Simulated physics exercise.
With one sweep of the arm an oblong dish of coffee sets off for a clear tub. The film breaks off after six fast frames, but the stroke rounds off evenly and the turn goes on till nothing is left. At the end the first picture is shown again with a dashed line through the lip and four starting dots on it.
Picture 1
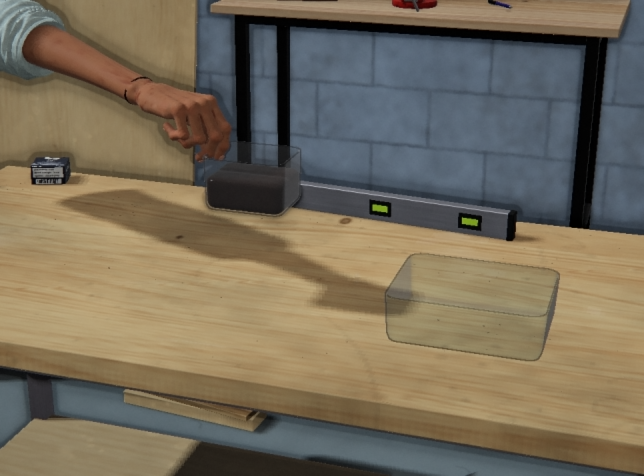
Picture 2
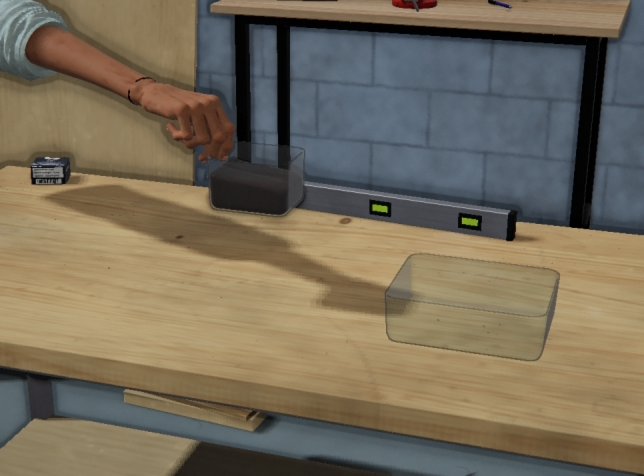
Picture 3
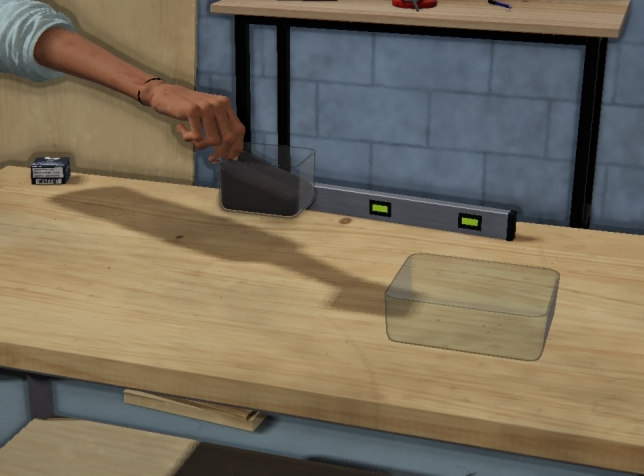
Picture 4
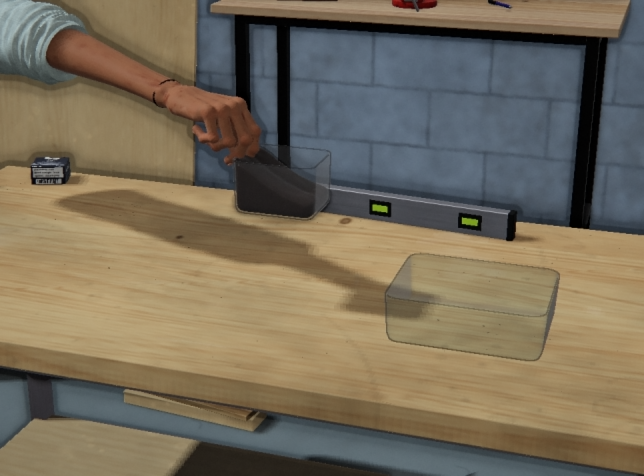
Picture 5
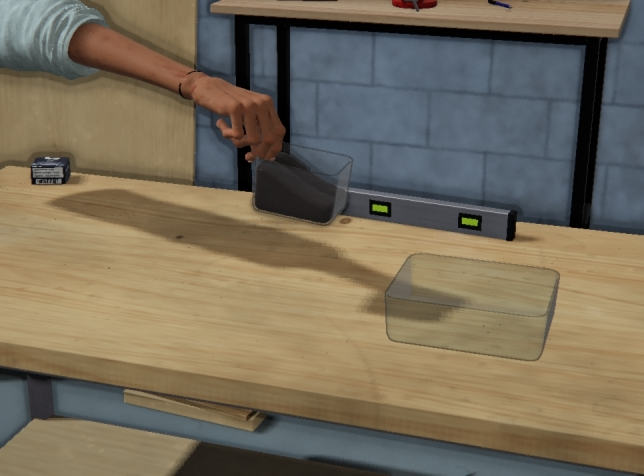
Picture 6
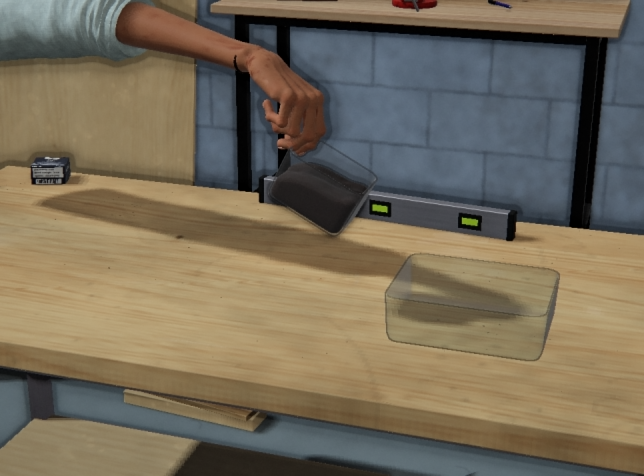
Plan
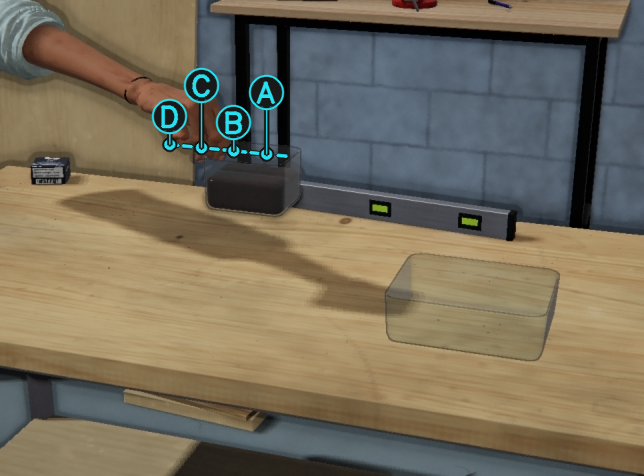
At first, a hand holds an upright clear oblong dish of dark liquid at the back of a wooden workbench, with an empty clear tub to the right. The arm moves the dish slightly right, and the liquid slopes inside it. Then the hand carries it further right, lifting and tilting it.
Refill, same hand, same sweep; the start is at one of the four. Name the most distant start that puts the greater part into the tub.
That is dot A.
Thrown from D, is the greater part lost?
Yes.
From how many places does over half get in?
One of them.
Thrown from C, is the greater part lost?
Yes.
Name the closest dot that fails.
The answer is B.
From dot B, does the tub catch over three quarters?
No, it does not.
On the marked copy, A at (266, 154); B at (233, 150); C at (201, 147); D at (169, 144).
With A, about 68 % lands in the tub, 17 % falls short and 15 % goes beside or beyond.
With B, about 32 % lands in the tub, 61 % falls short and 7 % goes beside or beyond.
With C, about 0 % lands in the tub, 98 % falls short.
With D, about 0 % lands in the tub, 100 % falls short.
